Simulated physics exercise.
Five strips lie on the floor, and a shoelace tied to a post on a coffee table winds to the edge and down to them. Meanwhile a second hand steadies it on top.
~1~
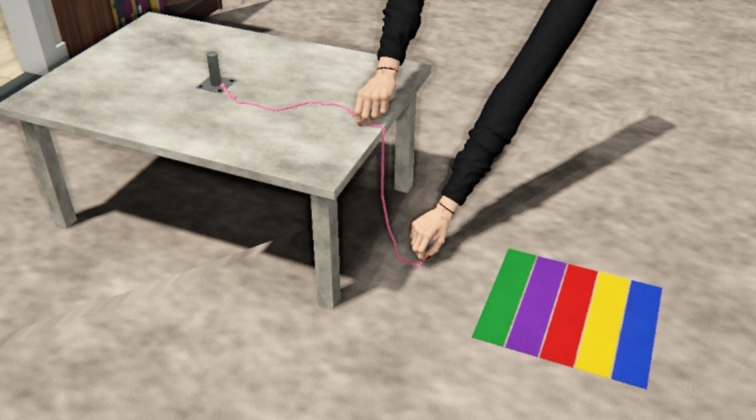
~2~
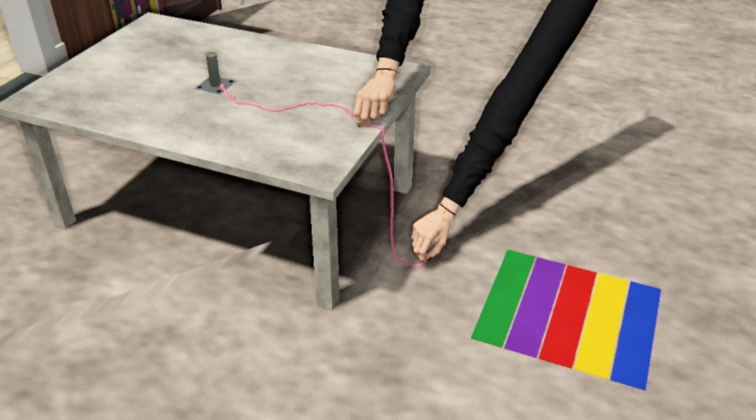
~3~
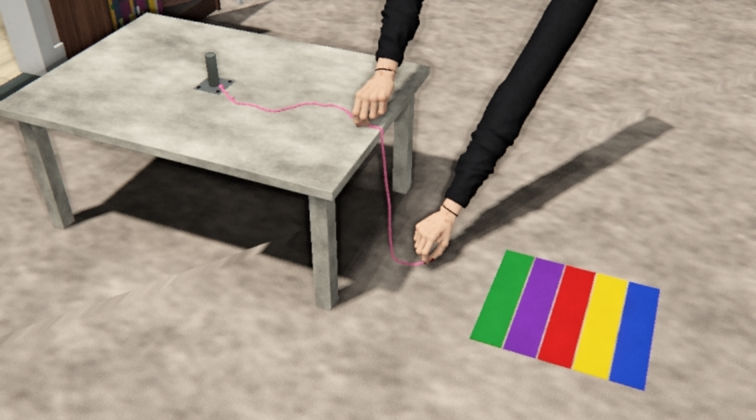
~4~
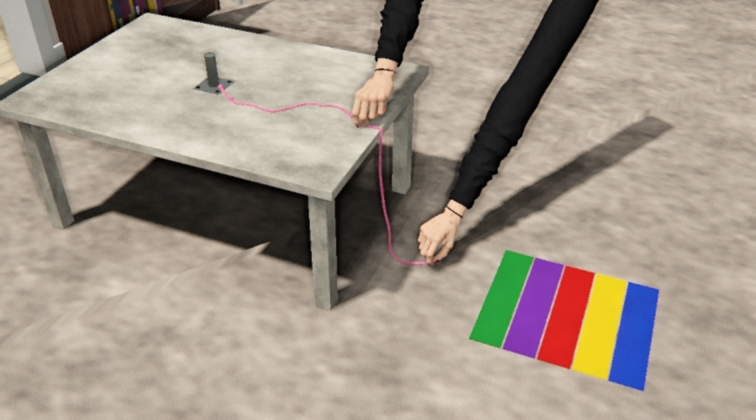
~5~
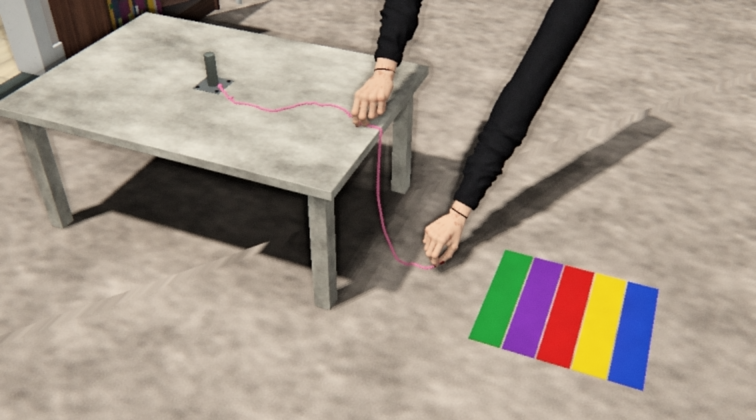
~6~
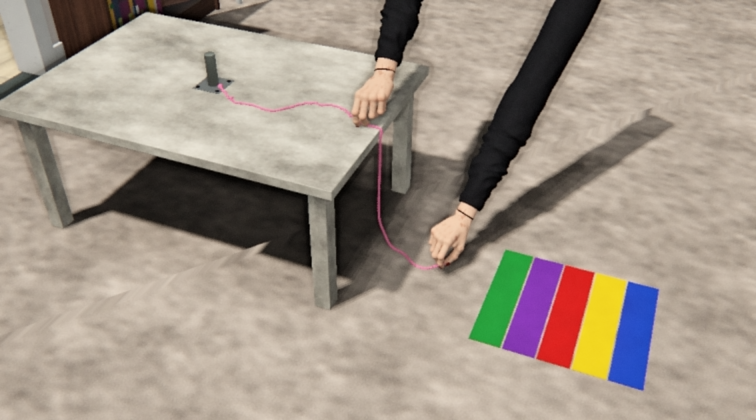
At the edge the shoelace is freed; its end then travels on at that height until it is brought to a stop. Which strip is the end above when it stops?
The red one.
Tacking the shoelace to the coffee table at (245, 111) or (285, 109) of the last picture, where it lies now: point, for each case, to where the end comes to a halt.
Try by try: (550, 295), (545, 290).
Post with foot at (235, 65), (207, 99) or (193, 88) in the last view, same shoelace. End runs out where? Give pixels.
Estimated pixels per try: (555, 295); (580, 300); (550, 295).
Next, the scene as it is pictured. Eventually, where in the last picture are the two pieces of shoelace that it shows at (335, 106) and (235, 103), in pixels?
Near (355, 120) and (259, 96).
Soon after, end near (511, 282); over green.
Then, end near (547, 292); over purple.
At full stretch, end near (570, 298); over red. It gets as far as the red strip.
